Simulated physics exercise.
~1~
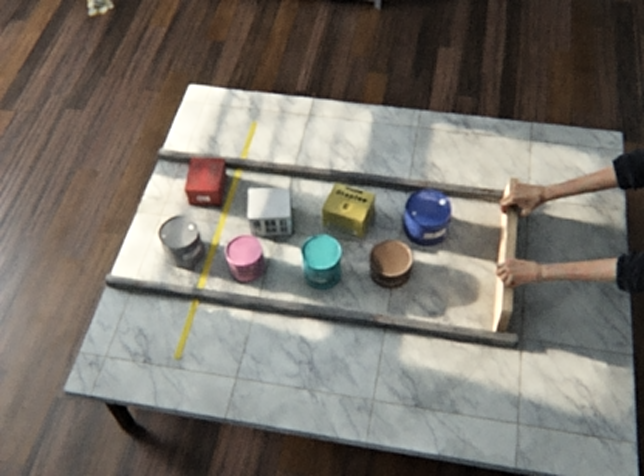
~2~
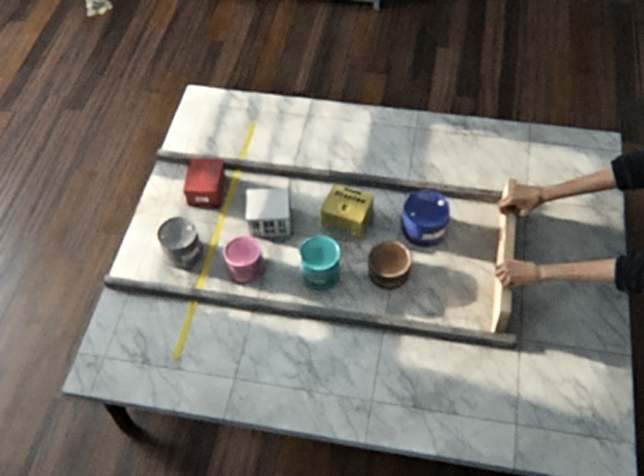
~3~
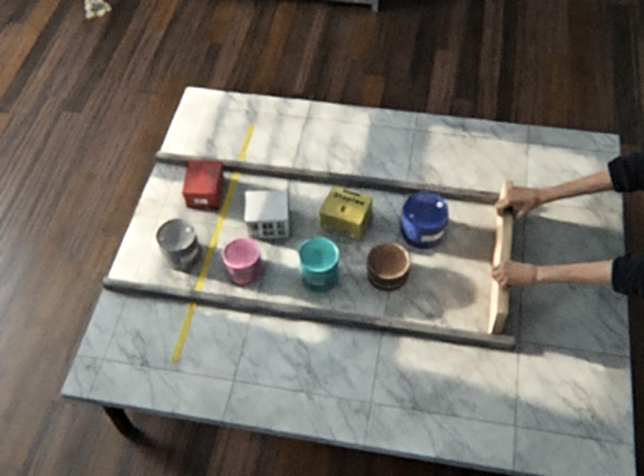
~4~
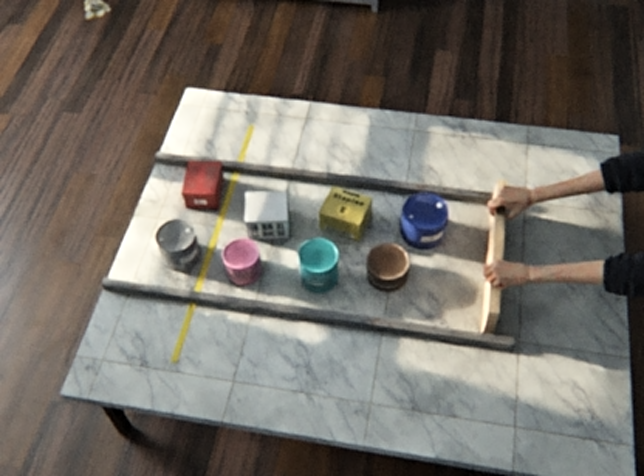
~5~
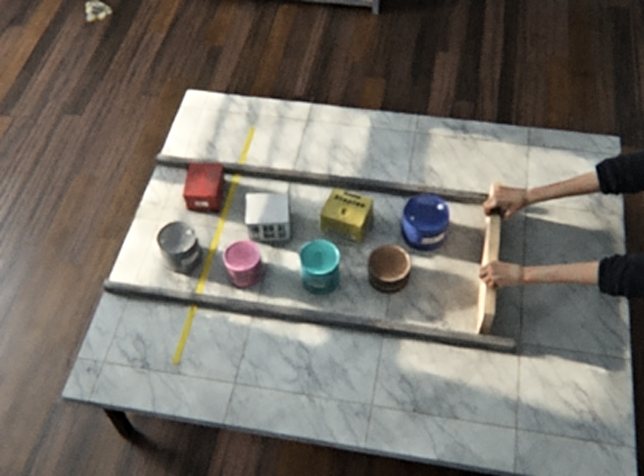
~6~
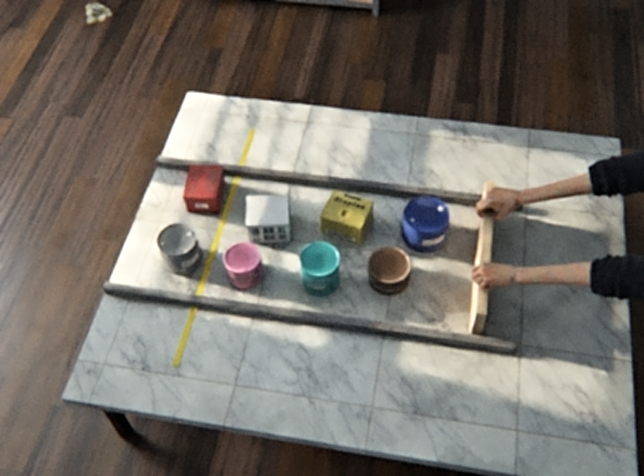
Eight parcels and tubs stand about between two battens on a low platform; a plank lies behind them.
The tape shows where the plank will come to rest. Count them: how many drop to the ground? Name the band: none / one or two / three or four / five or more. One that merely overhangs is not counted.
Fallen: One or two.
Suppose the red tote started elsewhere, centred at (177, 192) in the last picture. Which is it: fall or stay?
Started there, the object drops over the edge.
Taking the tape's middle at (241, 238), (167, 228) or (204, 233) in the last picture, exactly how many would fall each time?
In that order 0, 5 and 2.
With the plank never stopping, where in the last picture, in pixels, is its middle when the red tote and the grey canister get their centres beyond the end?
(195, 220) and then (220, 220), give or take.
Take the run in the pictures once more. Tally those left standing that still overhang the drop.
The total here is 2.
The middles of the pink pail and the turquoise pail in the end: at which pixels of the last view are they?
Approximately (155, 251) for one, approximately (183, 264) for the other.
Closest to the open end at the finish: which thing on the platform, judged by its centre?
The grey canister is foremost.
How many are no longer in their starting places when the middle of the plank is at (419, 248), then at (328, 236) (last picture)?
1 by the first point, 6 by the second.
Soon after, none off yet; grey canister at rest near (180, 249); red tote at rest near (205, 189); pink pail at rest near (244, 266).
Then, none off yet; grey canister at rest near (180, 249); red tote at rest near (205, 189); pink pail moved a little near (233, 266).
Further on, none off yet; grey canister moved a little near (164, 248); red tote moved about its own width near (178, 183); pink pail moved about its own width near (199, 259).
At rest, the number that fall off is one or two; fallen, white crate.
